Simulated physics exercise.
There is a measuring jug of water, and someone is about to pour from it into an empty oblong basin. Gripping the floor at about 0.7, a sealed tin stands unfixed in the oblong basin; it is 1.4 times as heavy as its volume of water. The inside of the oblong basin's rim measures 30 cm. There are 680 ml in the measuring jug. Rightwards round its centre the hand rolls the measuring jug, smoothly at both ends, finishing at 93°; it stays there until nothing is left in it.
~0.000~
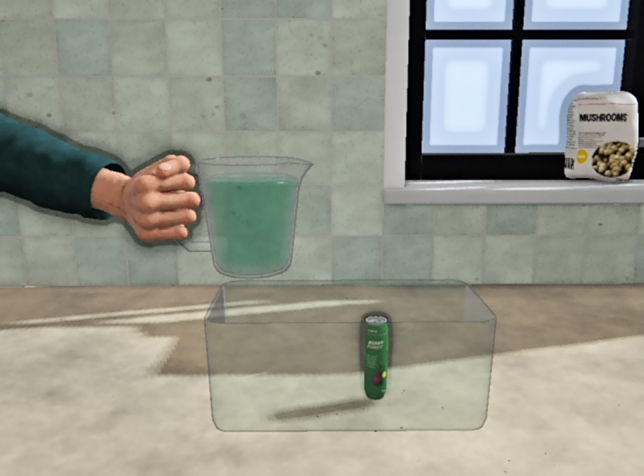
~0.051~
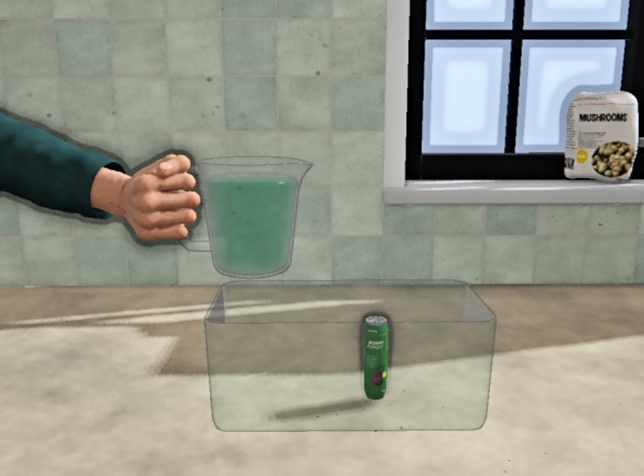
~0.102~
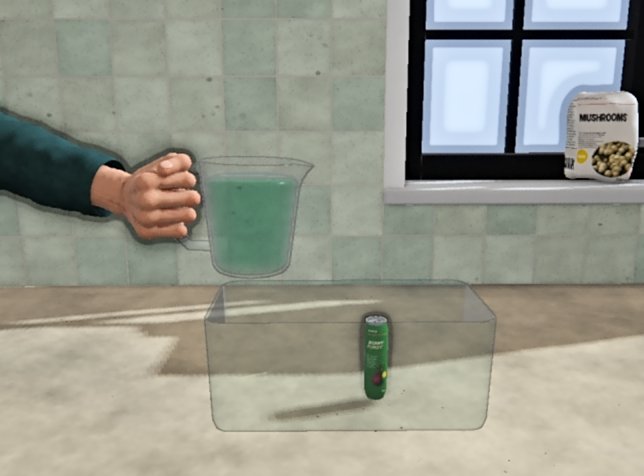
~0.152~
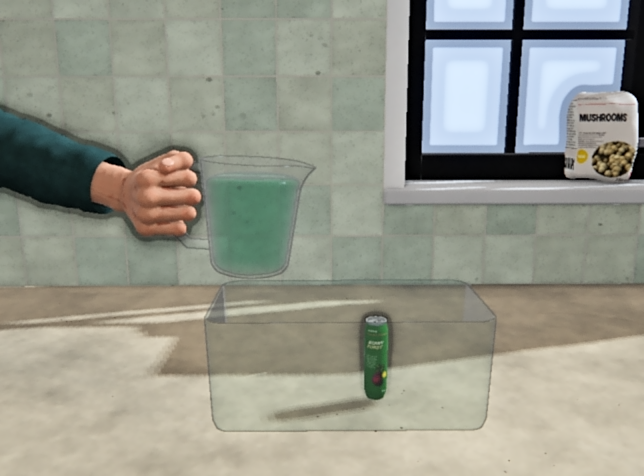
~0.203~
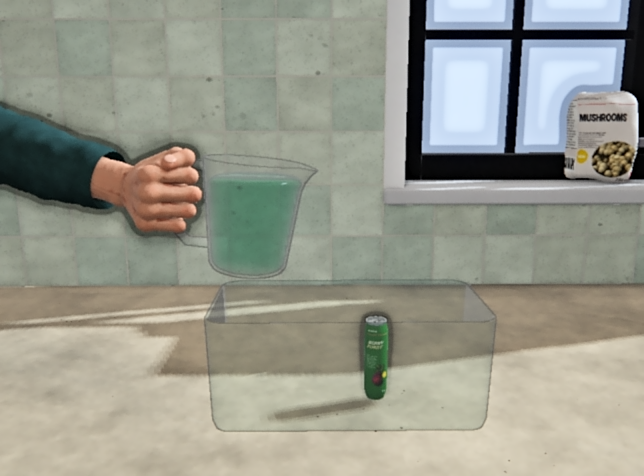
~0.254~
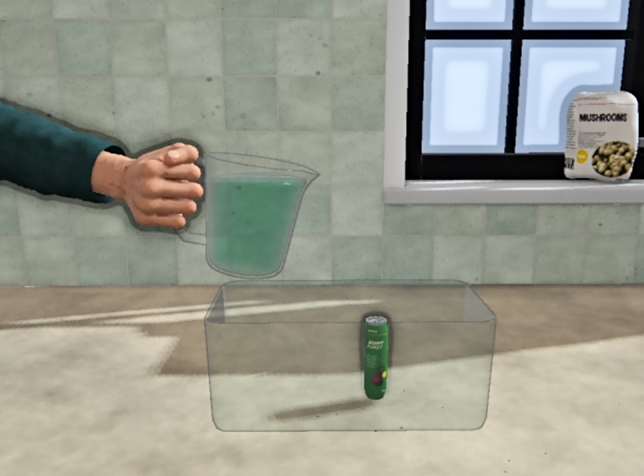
A measuring jug of green-tinted liquid, held by a hand, tilting slightly rightwards above a clear oblong basin containing a green tin.
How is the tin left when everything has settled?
It overturns.
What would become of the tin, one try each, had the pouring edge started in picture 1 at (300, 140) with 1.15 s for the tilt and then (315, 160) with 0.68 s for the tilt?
Try 1: Tipped over; try 2: Tipped over.
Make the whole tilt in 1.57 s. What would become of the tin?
In that case the tin overturns.
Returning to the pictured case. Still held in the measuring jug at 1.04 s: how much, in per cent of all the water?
38 %.
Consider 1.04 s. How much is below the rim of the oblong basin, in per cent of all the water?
50 per cent, give or take a little.
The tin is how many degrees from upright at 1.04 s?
It tilts roughly 0° from upright.
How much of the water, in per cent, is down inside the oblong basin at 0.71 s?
4 %, give or take.
After 0.71 s the tilt is 55° and 84 per cent is still to pour; the tin stands where it began.
After 1.04 s the tilt is 86° and 38 per cent is still to pour; the tin stands where it began.
After 1.39 s the tilt is 93° and 6 per cent is still to pour; the tin lies on its side.
After 1.77 s the tilt is 93° and 1 per cent is still to pour; the tin lies on its side.
In the end the tin lies on its side.
